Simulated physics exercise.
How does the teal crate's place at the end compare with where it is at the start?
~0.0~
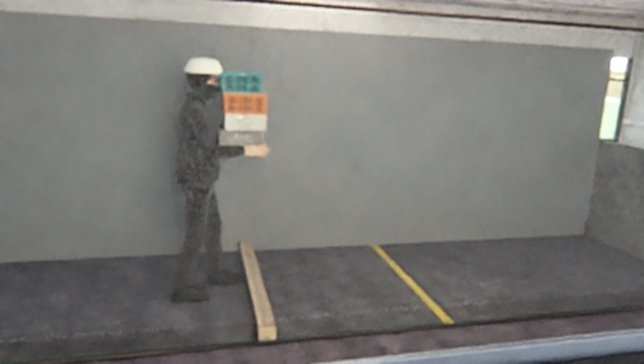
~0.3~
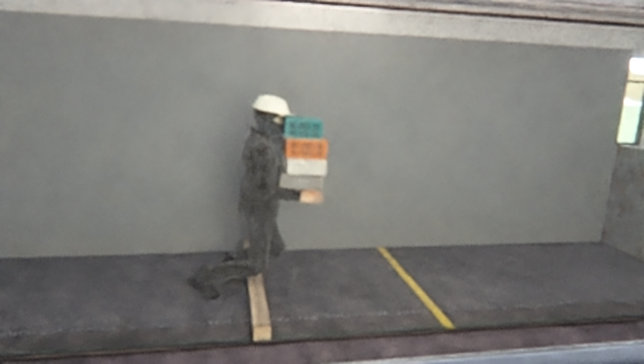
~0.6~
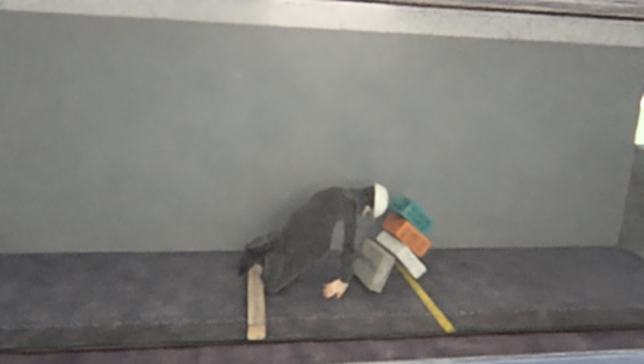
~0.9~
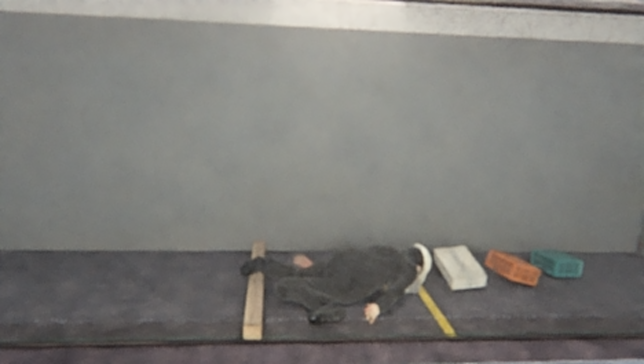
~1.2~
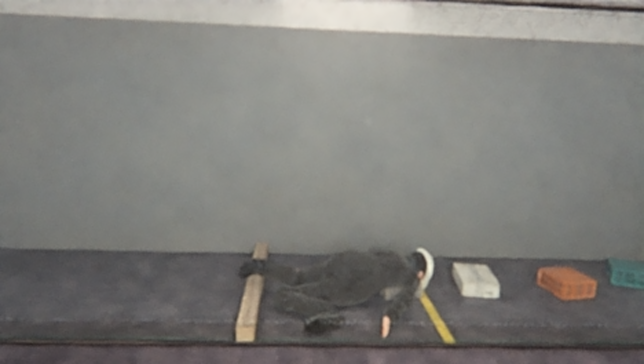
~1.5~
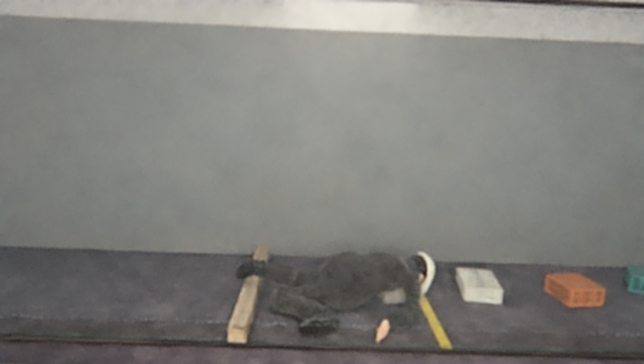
At the start the teal crate is on top of the stack the courier holds, toward the left. By the end it lies on the floor at the far right, past the yellow line and beyond the orange crate.
On a dark floor in front of a plain grey wall, a courier in dark clothes and a white helmet stands behind a low wooden rail, holding a stack of four boxes. The courier tips forward over the rail, legs bending behind, and the stack goes along to the right. The body folds down toward the floor as the boxes tilt and come apart. The courier ends face down, feet by the rail and head just short of the yellow line, with the grey carton close by. The white parcel, orange crate and teal crate lie spread out beyond the line.
